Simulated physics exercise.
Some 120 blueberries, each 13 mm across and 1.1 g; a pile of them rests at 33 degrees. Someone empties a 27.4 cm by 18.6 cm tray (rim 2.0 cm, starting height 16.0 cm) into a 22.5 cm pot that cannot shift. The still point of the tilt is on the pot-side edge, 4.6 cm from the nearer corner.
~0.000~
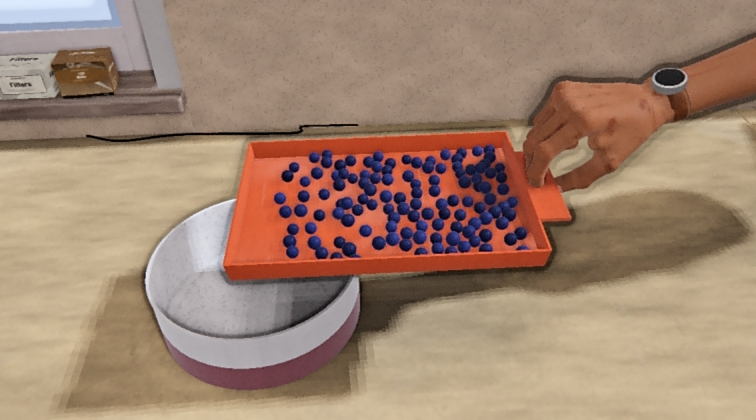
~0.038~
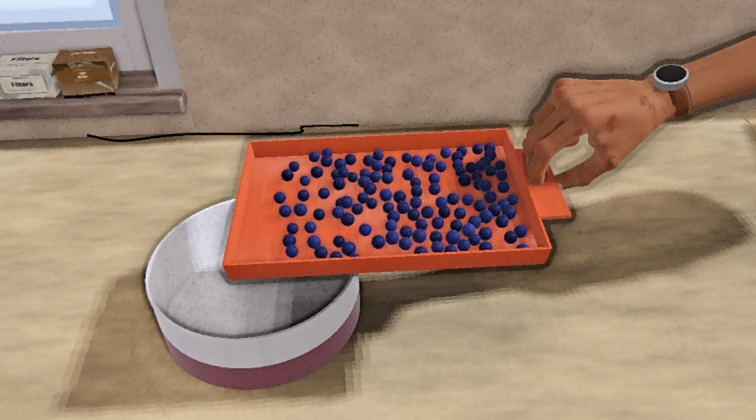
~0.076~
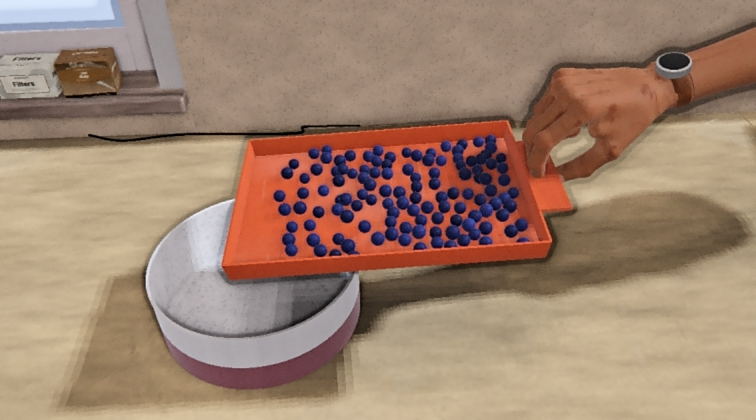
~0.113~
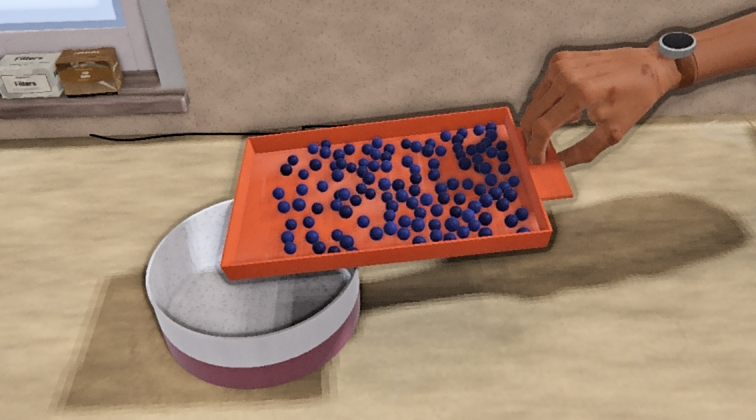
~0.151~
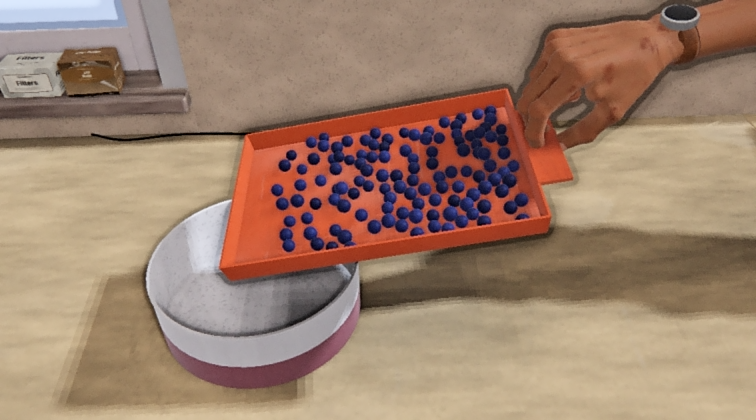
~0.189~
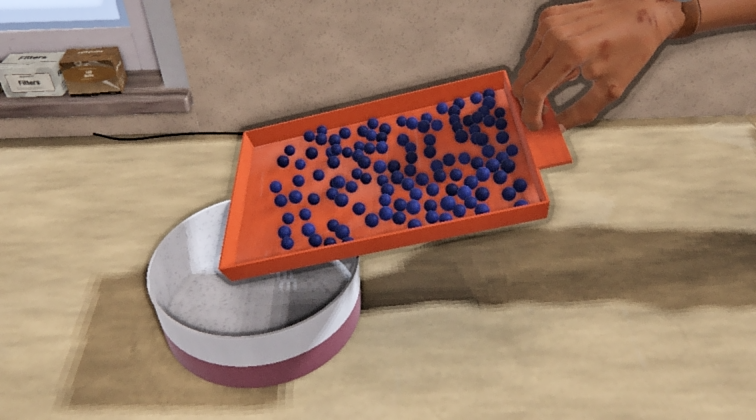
Orange tray of scattered blueberries tilting gradually as a hand wearing a watch raises its right end above a round pot.
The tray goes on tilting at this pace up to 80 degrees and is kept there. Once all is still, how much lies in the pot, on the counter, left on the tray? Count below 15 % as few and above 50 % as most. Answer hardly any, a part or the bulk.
Pot a part, counter a part, tray a part.
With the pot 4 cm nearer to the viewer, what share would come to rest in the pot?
It would be near 55 per cent.
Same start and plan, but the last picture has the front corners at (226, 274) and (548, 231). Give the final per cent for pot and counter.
Pot 5, counter 60.
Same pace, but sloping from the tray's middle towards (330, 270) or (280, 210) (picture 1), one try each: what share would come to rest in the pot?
About 0 and 40 per cent.
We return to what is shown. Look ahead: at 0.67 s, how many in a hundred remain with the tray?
About 95 per cent.
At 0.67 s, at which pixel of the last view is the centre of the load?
Near (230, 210).
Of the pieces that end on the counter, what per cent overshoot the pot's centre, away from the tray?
About 100 per cent.
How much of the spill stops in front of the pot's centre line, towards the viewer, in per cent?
Roughly 100 per cent.
Then, at 0.48 s, tilt 48 degrees; the tray holds 100 %, the pot 0 %.
After 0.67 s, tilt 69 degrees; the tray holds 95 %, the pot 0 %.
After 0.98 s, tilt 80 degrees; the tray holds 50 %, the pot 20 %.
By 1.8 s all is still; pot 25 %, counter 40 %, tray 35 %.
